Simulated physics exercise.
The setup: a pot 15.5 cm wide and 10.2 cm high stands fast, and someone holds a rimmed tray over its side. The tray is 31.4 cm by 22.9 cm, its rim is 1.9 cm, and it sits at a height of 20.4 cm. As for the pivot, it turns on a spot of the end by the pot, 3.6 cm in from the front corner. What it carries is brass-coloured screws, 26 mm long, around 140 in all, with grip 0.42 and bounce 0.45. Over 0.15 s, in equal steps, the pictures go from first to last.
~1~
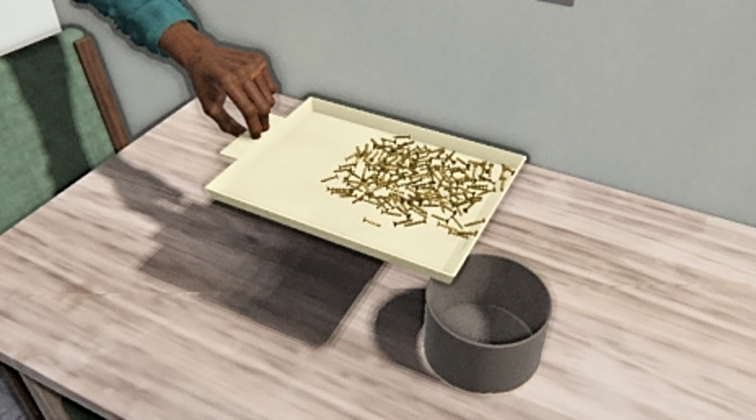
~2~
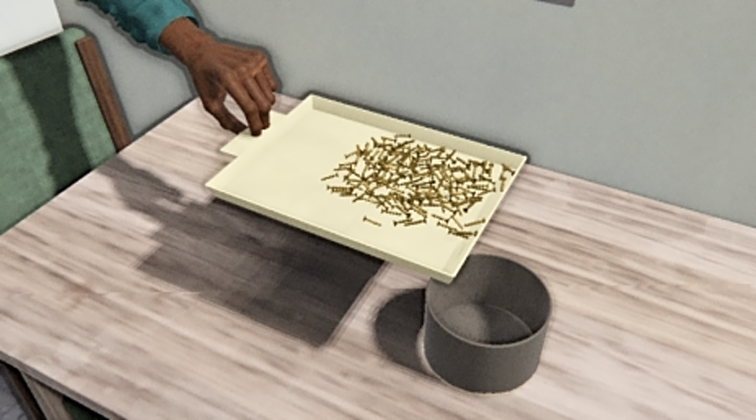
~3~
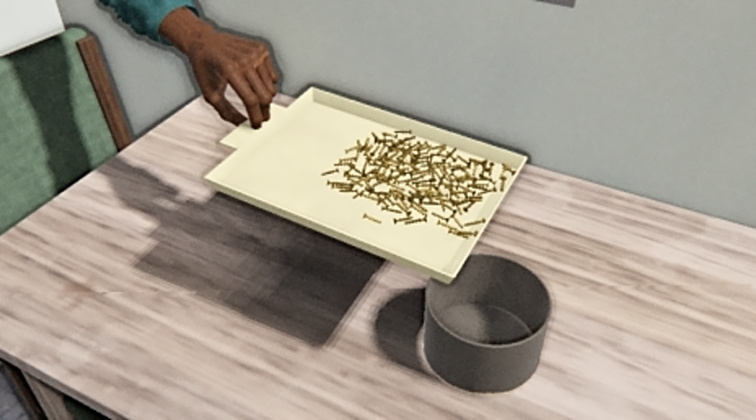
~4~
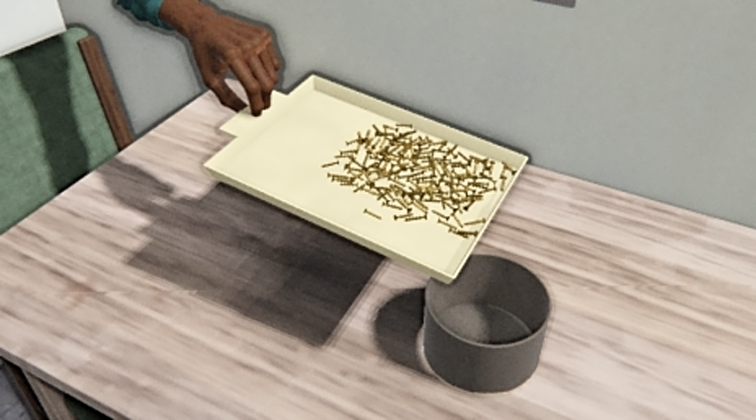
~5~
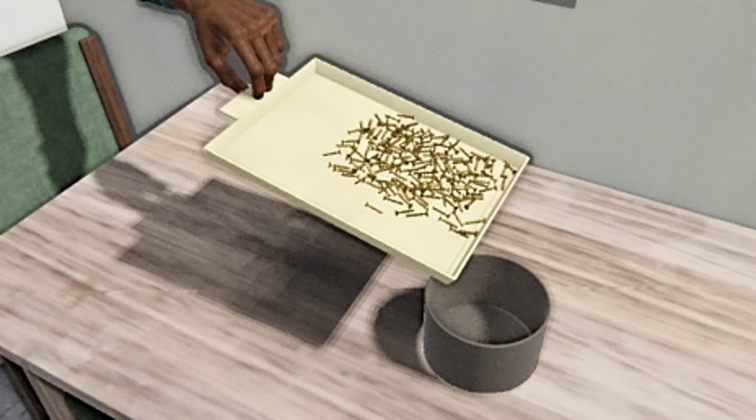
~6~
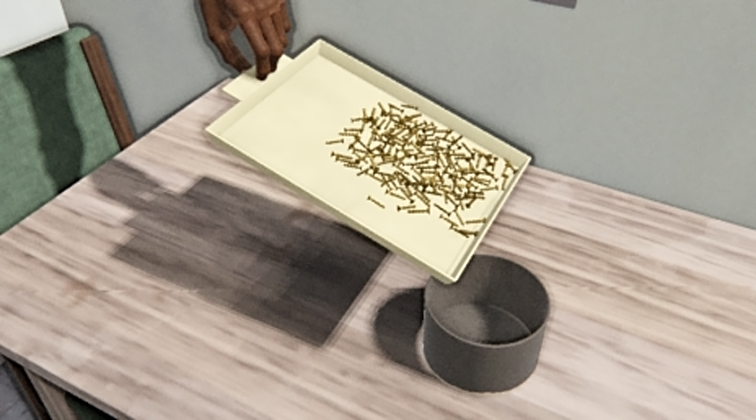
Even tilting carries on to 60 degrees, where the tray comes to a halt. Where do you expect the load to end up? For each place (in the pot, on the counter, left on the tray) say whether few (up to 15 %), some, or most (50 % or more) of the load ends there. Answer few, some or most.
Pot: Some; counter: Some; left on the tray: Some.
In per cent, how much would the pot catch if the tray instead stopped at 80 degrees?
Roughly 35 %.
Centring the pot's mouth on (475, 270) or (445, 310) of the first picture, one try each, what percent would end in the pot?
I'd say close to 15 percent for the first spot and 10 percent for the second.
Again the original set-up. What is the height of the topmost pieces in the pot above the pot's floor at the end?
Some 1.5 cm up.
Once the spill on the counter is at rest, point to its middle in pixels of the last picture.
The middle of the spill sits at roughly (581, 359).
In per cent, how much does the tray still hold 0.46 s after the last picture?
It works out to near 50 per cent of the load.
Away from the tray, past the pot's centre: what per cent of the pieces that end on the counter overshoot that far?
I'd put it close to 100 per cent.
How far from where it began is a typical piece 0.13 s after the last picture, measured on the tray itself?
1 cm.
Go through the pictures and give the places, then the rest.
The first frame shows tray tilt 0 degrees, front corners at (213, 186) and (451, 270); middle of the pieces at (421, 179); pot at (489, 297).
The second frame shows tray tilt 1 degrees, front corners at (213, 183) and (450, 271); middle of the pieces at (421, 179).
The third frame shows tray tilt 3 degrees, front corners at (212, 176) and (451, 271); middle of the pieces at (421, 176).
The fourth frame shows tray tilt 6 degrees, front corners at (212, 164) and (451, 272), lowest corner right front; middle of the pieces at (422, 172).
The fifth frame shows tray tilt 11 degrees, front corners at (212, 147) and (452, 273), lowest corner right front; middle of the pieces at (423, 167).
The sixth frame shows tray tilt 17 degrees, front corners at (214, 129) and (453, 274), lowest corner right front; middle of the pieces at (426, 161); pot at (487, 297).
Then, 0.13 s after the last picture, tilt 41 degrees; the tray holds 100 %, the pot 0 %.
Then, 0.22 s after the last picture, tilt 55 degrees; the tray holds 100 %, the pot 0 %.
Then, 0.46 s after the last picture, tilt 60 degrees; the tray holds 50 %, the pot 0 %.
In the end, pot 40 %, counter 25 %, tray 35 %.
